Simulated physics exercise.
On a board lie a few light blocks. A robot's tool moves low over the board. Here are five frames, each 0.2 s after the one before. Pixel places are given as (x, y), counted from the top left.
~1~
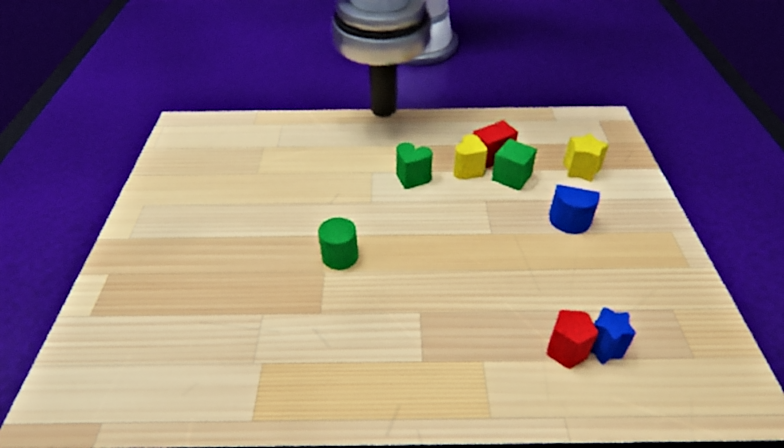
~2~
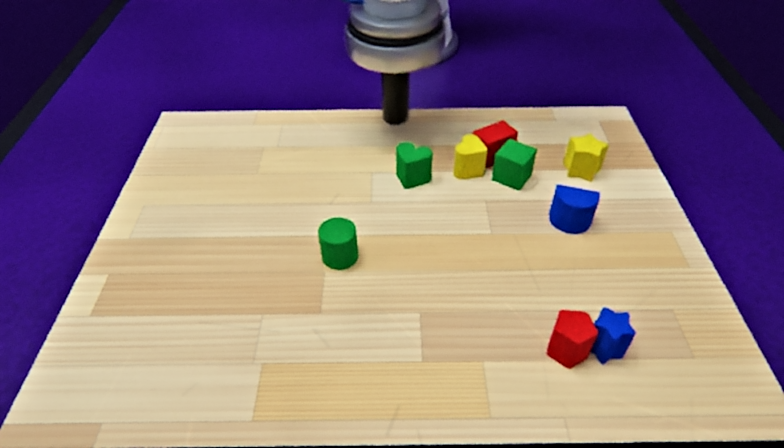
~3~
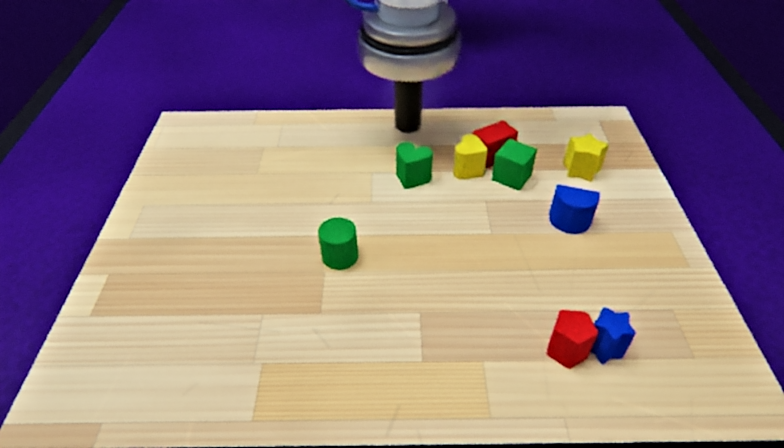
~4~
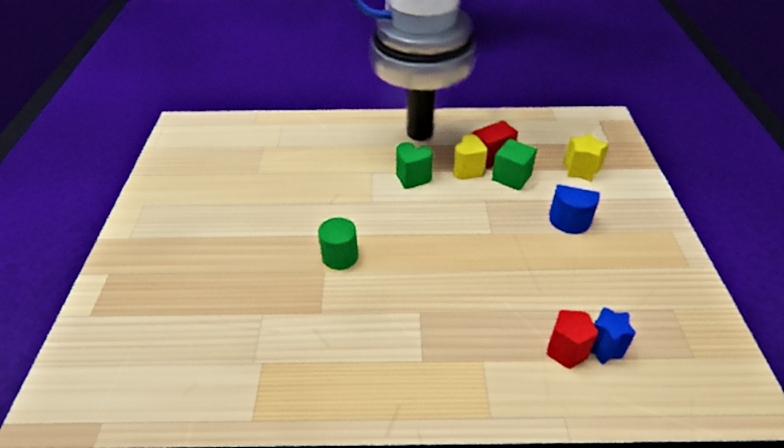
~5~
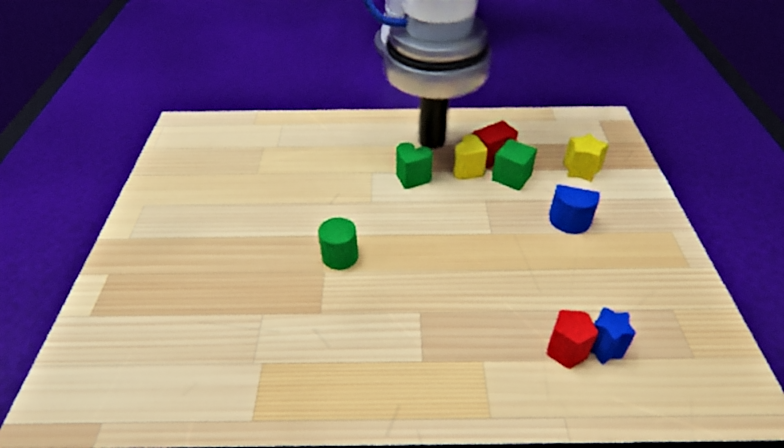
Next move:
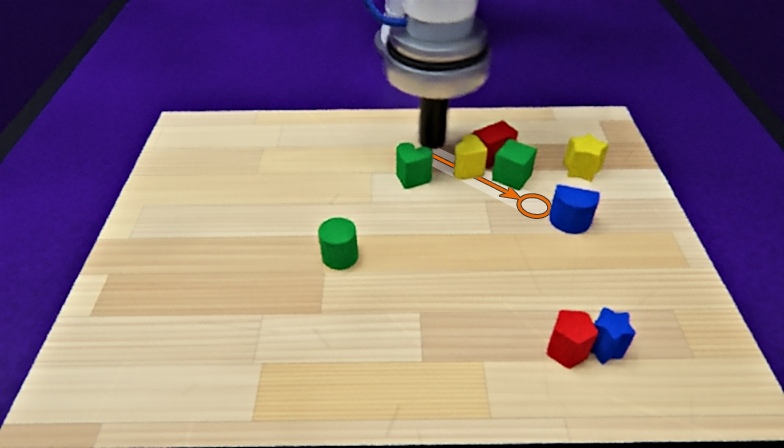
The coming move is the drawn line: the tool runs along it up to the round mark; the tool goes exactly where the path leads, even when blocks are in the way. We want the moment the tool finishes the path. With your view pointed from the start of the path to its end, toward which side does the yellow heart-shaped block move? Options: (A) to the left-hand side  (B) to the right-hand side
The one that fits is B, to the right-hand side.
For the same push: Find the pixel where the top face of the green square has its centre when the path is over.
In the picture, it is at (542, 156).
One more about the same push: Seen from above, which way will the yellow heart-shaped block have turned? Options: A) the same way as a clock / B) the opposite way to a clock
I choose A.
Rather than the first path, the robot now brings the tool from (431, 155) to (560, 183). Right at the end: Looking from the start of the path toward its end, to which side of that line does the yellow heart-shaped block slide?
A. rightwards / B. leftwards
A.
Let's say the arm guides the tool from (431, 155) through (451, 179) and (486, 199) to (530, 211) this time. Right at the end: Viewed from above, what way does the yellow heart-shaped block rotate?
Spin direction: Counter-clockwise.
The line goes from (431, 155) directly to (534, 206).
What follows on the original path. One third of the way, tool at (466, 158); yellow heart-shaped block at (489, 156), turned 15° clockwise; red oblong at (498, 131); green square at (521, 152), turned 15° anticlockwise.
Two thirds of the way, tool at (500, 175); yellow heart-shaped block at (517, 177), turned 35° clockwise; red oblong at (498, 131); green square at (534, 156), turned 65° anticlockwise.
At the end, tool at (537, 193); yellow heart-shaped block at (540, 197), turned 70° clockwise; red oblong at (498, 131); green square at (542, 156), turned 80° anticlockwise; blue half-round block unmoved.
